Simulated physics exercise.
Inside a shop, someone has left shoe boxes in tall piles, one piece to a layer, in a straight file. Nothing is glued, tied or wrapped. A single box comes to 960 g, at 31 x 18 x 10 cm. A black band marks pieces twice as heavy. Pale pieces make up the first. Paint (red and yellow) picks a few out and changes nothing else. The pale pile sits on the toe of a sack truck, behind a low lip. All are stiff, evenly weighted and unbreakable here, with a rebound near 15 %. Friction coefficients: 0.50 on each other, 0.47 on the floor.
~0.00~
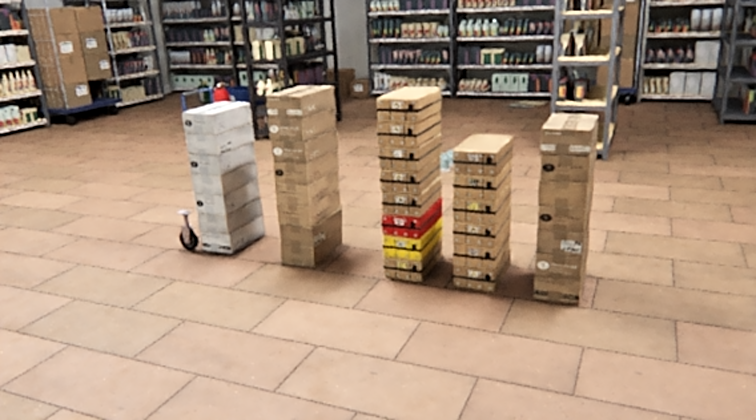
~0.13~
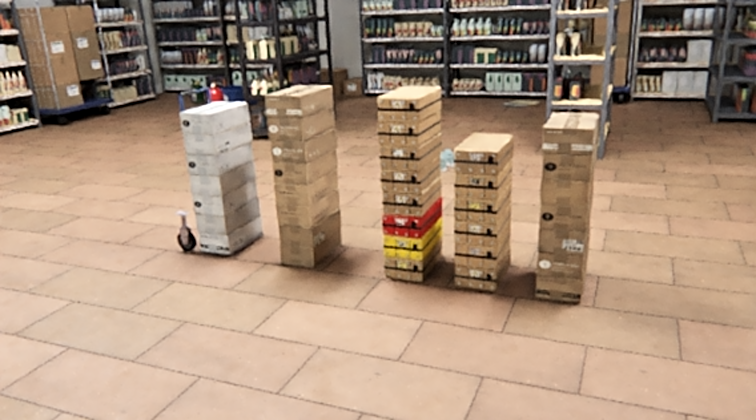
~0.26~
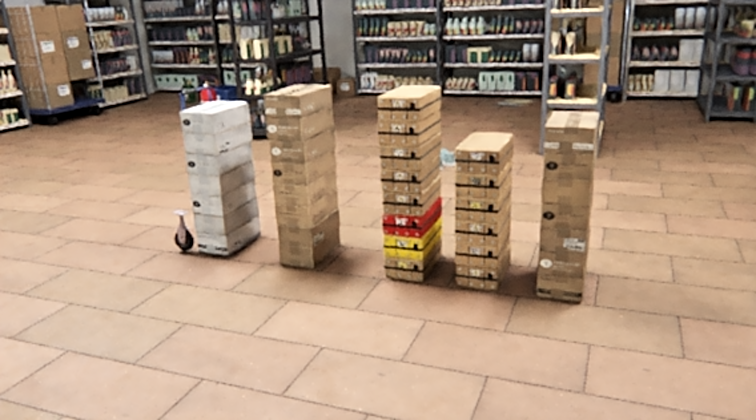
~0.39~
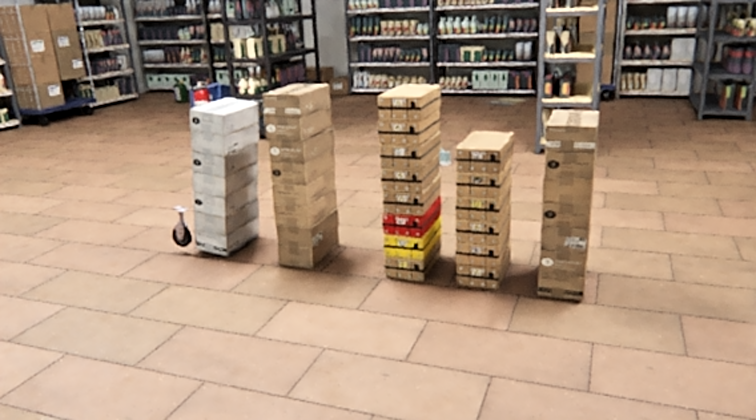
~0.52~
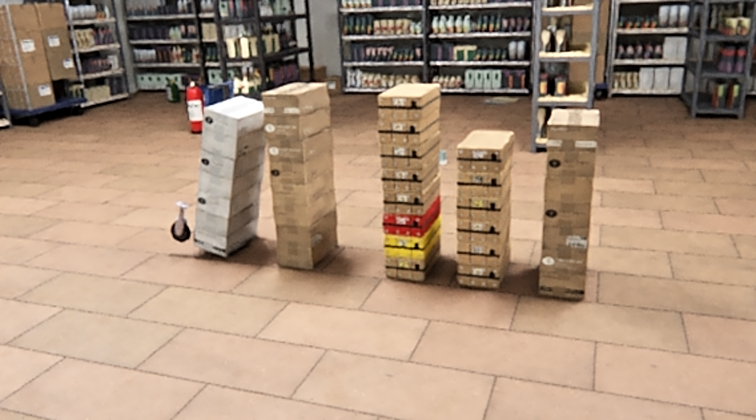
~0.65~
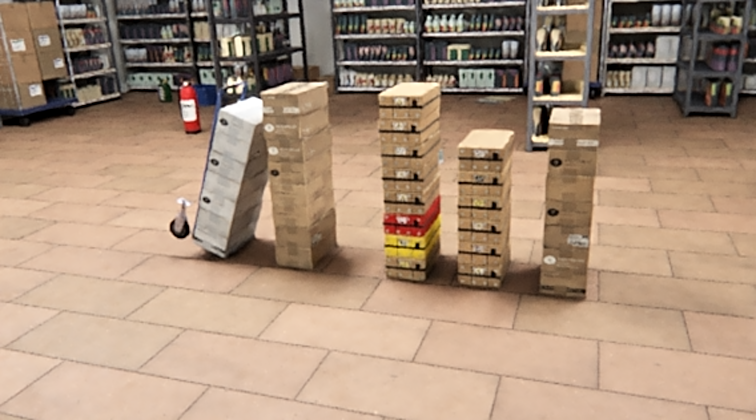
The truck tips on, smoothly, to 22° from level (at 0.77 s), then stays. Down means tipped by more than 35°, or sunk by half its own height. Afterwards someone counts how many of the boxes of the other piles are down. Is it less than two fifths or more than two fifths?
More than two fifths of them.
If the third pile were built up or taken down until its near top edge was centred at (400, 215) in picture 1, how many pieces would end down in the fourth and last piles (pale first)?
In that case fourth 0, last 0.
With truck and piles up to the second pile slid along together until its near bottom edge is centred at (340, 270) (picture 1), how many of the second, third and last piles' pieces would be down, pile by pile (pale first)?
In that case second 0, third 0, last 0.
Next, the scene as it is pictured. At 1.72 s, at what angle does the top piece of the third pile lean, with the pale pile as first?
About 0°.
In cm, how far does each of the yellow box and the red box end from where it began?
Yellow 20, red 25.
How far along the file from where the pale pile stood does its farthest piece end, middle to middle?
Roughly 75 cm along.
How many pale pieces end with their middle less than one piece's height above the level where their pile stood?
The count is 2.
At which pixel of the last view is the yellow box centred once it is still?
Around (452, 243).
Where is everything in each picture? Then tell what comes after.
In the first frame (places mark the middle of the side facing us; the camera moves round a little), truck frame 0° forward; red box (400, 227); yellow box (402, 249); the rest undisturbed.
Truck frame 0° forward; red box (401, 227), in the second frame.
Truck frame 2° forward; red box (401, 226), in the third frame.
Truck frame 7° forward, top of the pale pile leaning 7°; red box (402, 226); the rest undisturbed, in the fourth frame.
Truck frame 14° forward, top of the pale pile leaning 14°; red box (402, 226); the rest undisturbed, in the fifth frame.
Truck frame (215, 121) 20° forward, top of the pale pile leaning 21°; red box (403, 225); yellow box (404, 247); the rest undisturbed, in the sixth frame.
After 1.72 s, 7 of the pale pile down; none of the 29 other boxes down, 8 disturbed.
After 2.94 s, 7 of the pale pile down; 9 of the 29 other boxes down; red box leaning 25°; yellow box leaning 24°.
After 3.80 s, 7 of the pale pile down; 29 of the 29 other boxes down; yellow box leaning 40°; red box leaning 40°, 45 mm lower.
At rest (4.9 s), 7 of the pale pile down; 28 of the 29 other boxes down; yellow box leaning 40°; red box leaning 40°, 45 mm lower. That is 97 per cent. As the last picture would show them, middles, yellow box near (452, 243), red box near (466, 227).
